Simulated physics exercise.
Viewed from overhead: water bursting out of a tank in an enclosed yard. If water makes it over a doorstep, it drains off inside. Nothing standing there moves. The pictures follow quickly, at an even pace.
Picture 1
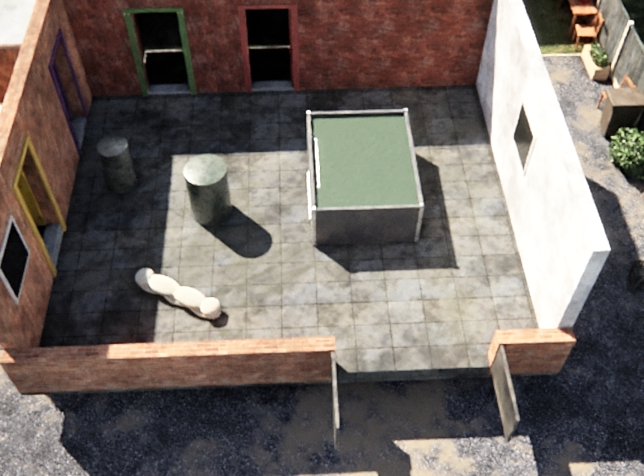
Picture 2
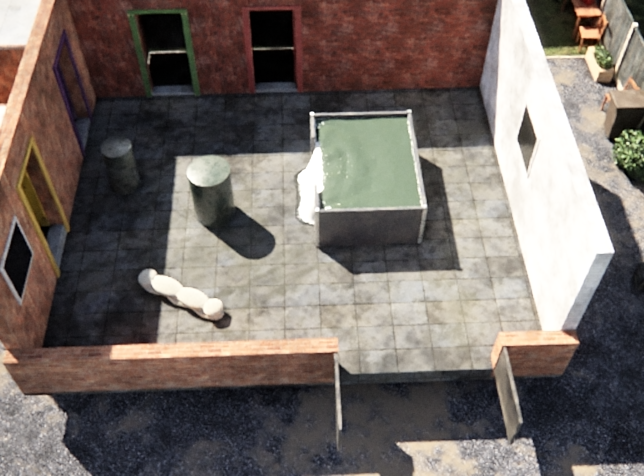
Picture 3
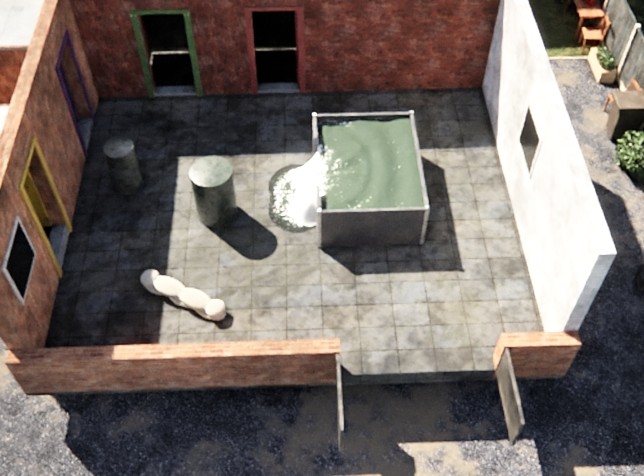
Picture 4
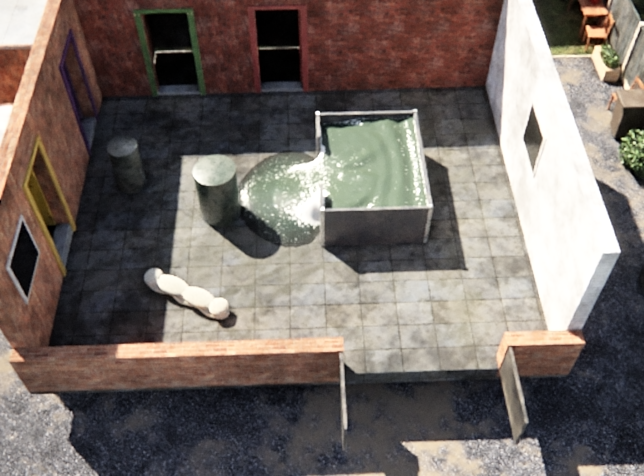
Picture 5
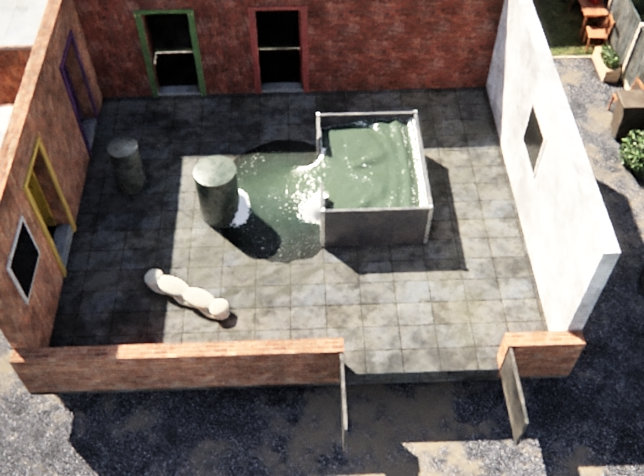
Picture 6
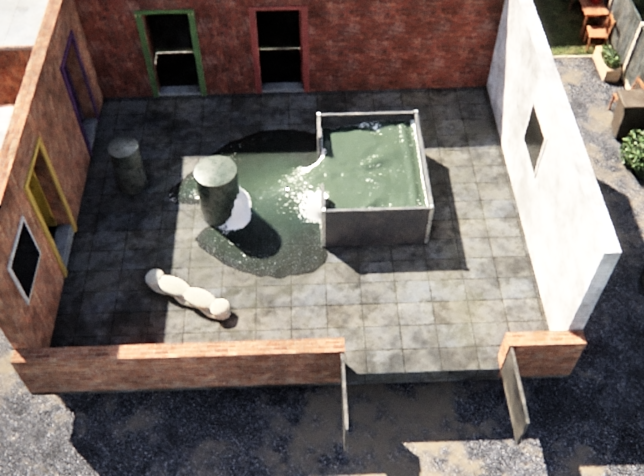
The footage shows a walled yard from above, where water bursts from the left side of a square tank, splashes onto the paving, and spreads leftward in a green sheet, reaching and flowing around a grey cylinder.
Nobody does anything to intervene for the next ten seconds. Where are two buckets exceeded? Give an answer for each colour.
Result: Green door: Over two buckets. Yellow door: Two buckets or fewer. Purple door: Over two buckets. Red door: Two buckets or fewer.
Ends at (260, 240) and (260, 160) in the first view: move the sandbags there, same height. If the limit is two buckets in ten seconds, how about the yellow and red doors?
Yellow door door: Within limit; red door door: Beyond limit.
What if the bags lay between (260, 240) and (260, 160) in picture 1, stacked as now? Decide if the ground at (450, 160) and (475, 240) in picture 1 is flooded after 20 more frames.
So the first spot would be left unsoaked, and the other one left unsoaked.
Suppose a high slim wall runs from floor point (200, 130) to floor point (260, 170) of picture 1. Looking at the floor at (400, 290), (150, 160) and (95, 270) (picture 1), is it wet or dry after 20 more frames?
Results in order: Bone-dry / swamped / swamped.
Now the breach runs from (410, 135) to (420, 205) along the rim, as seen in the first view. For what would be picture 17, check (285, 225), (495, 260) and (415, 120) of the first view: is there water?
Result, in sequence: Spared by the spill, sodden, sodden.
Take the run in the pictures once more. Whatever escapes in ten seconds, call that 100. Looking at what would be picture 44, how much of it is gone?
By my reckoning, 70 %.
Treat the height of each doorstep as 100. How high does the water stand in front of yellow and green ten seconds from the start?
About 40 %, then 160 %.
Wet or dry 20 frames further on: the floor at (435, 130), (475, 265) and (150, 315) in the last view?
In turn: Free of water, no water, dry.
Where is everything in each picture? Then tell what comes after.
The water tank at (362, 160) is whole and still, in the first picture.
Water pours out at (316, 185) and has run to (307, 222), in the second picture.
Water pours out at (318, 186) and has run to (276, 218), in the third picture.
Water pours out at (322, 186) and has run to (241, 209), in the fourth picture.
The front is at a hidden place, out from the gap at (322, 186), in the fifth picture.
The front is at (174, 193), out from the gap at (323, 185), in the sixth picture.
A moment on, water covers 30 % of the floor; the green door not reached, the yellow door not reached, the purple door not reached, the red door not reached.
Next, water covers 45 % of the floor; the green door under two buckets in, the yellow door wet at the sill, nothing in, the purple door over two buckets in, the red door wet at the sill, nothing in.
Then, water covers 55 % of the floor; the green door over two buckets in, the yellow door wet at the sill, nothing in, the purple door far over two buckets in, the red door wet at the sill, nothing in.
Later, water covers 70 % of the floor; the green door far over two buckets in, the yellow door wet at the sill, nothing in, the purple door far over two buckets in, the red door wet at the sill, nothing in.
In the end, water covers 95 % of the floor; the green door far over two buckets in, the yellow door wet at the sill, nothing in, the purple door far over two buckets in, the red door wet at the sill, nothing in.
